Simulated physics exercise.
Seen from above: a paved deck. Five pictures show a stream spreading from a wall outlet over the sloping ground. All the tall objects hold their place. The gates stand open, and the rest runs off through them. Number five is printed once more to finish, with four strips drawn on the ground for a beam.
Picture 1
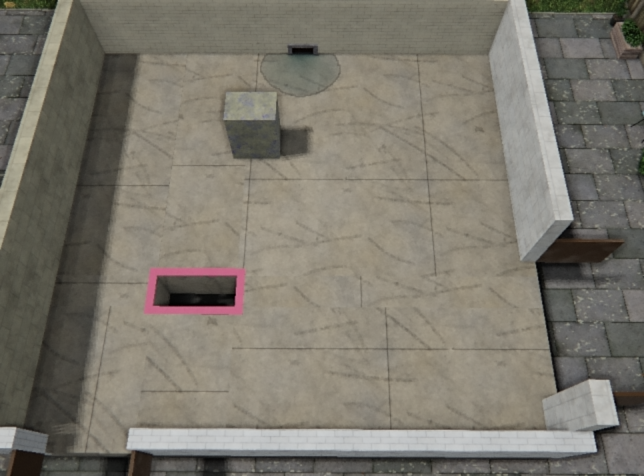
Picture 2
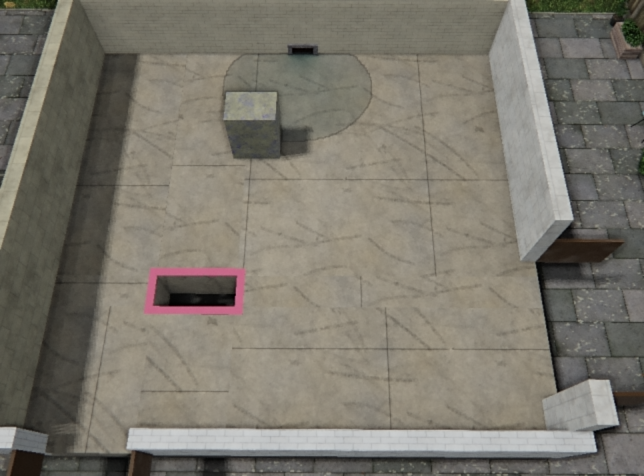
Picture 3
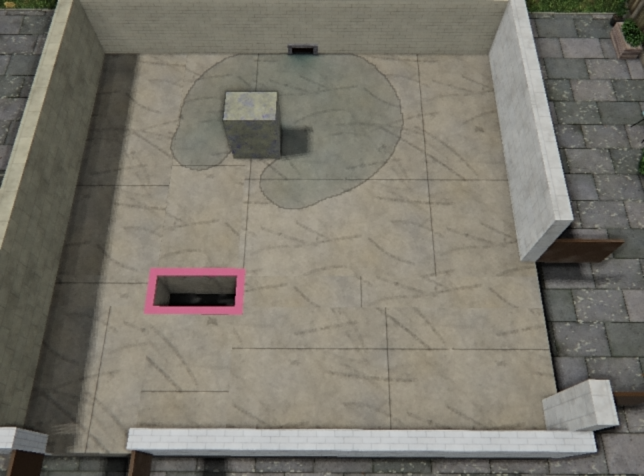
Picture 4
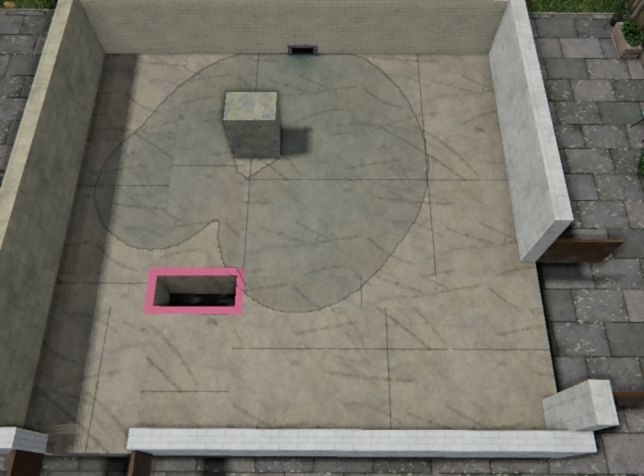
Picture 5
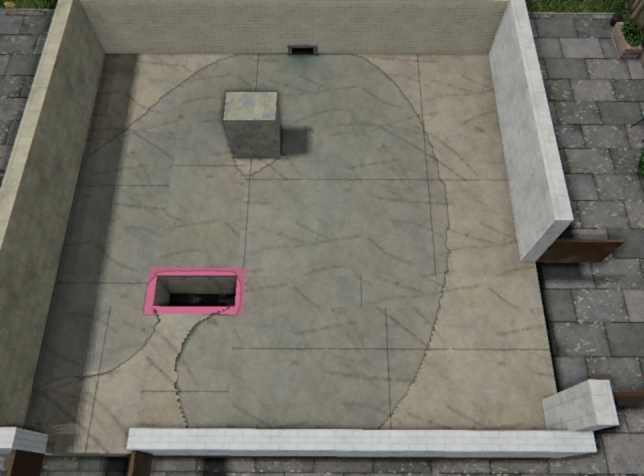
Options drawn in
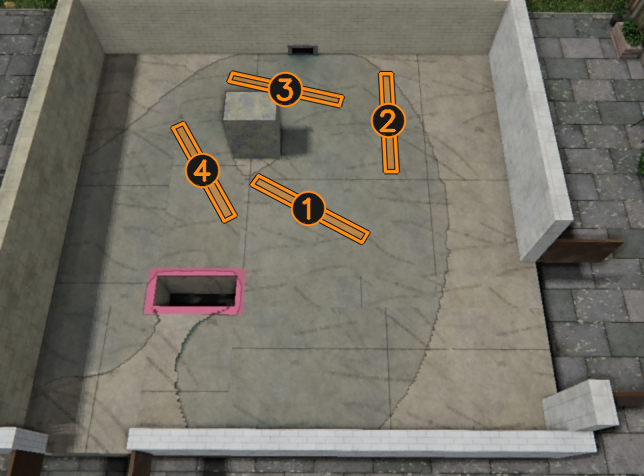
The clip shows a walled paved deck from above as a dark wet patch spreads from an outlet in the back wall, flows around a square block, and widens across the floor to surround the pink-rimmed gully and reach the front wall.
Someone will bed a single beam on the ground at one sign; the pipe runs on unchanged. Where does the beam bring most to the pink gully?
The answer is place 2.
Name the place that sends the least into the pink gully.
3.
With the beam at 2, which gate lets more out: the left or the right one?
The left one.
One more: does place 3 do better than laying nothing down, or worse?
Place 3 is worse.
On the marked copy, 1 from (255, 180) to (364, 237); 2 from (391, 171) to (386, 73); 3 from (230, 77) to (340, 101); 4 from (178, 125) to (229, 218).
Choosing 1, about 13 % of the stream goes into the pink gully, about 86 % out by the gates.
Choosing 2, about 19 % of the stream goes into the pink gully, about 80 % out by the gates.
Choosing 3, about 5 % of the stream goes into the pink gully, about 95 % out by the gates.
Choosing 4, about 12 % of the stream goes into the pink gully, about 87 % out by the gates.
